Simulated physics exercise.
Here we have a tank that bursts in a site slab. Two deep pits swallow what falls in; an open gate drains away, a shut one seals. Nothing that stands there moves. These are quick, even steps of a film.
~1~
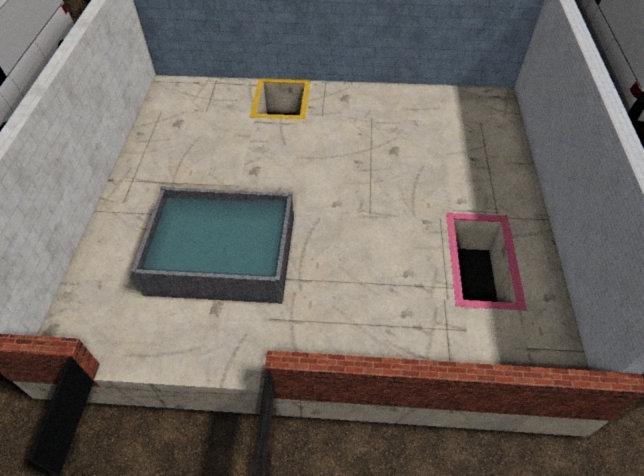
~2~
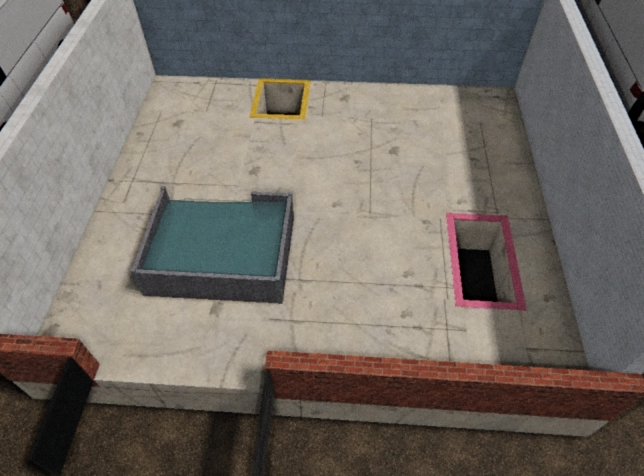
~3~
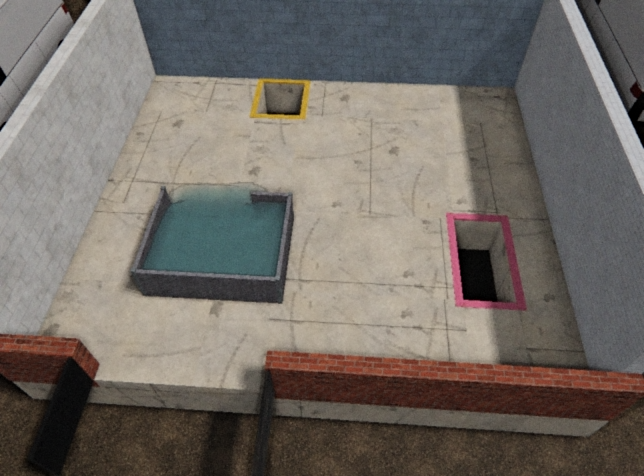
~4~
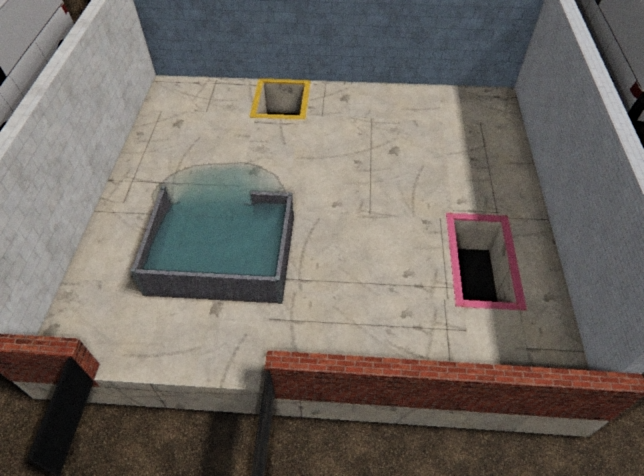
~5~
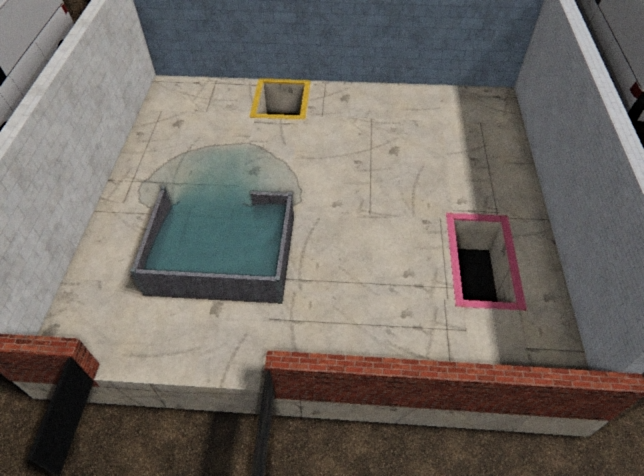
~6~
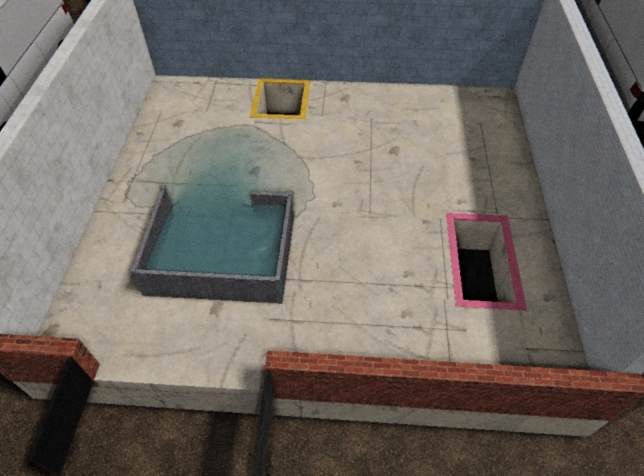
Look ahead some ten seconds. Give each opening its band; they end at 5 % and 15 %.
In the end: The gate takes less than 5 %; the yellow pit takes more than 15 %; the pink pit takes less than 5 %.
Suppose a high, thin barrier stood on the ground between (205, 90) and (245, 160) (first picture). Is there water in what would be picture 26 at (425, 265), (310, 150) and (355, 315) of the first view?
In that order: Dry, under water, clear.
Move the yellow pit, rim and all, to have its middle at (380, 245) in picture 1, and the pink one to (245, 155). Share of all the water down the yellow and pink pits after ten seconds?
In per cent: Yellow 0, pink 55.
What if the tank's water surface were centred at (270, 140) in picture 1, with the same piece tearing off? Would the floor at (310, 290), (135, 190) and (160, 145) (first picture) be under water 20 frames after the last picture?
As listed: No water, awash, awash.
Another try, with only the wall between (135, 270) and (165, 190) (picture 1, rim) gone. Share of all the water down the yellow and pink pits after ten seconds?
Parts in a hundred: Yellow 25, pink 6.
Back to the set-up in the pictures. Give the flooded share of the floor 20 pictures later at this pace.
Some 30 per cent.
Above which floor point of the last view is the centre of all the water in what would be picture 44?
Around (227, 153).
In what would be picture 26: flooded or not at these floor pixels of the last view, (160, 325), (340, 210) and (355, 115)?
In turn: Dry, dry, flooded.
A moment on, water covers 25 % of the floor; the gate 0 %, the yellow pit 2 %, the pink pit 0 %.
Next, water covers 30 % of the floor; the gate 0 %, the yellow pit 7 %, the pink pit 0 %.
Then, water covers 30 % of the floor; the gate 0 %, the yellow pit 15 %, the pink pit 0 %.
Later, water covers 40 % of the floor; the gate 0 %, the yellow pit 32 %, the pink pit 0 %.
In the end, water covers 60 % of the floor; the gate 0 %, the yellow pit 42 %, the pink pit 0 %.
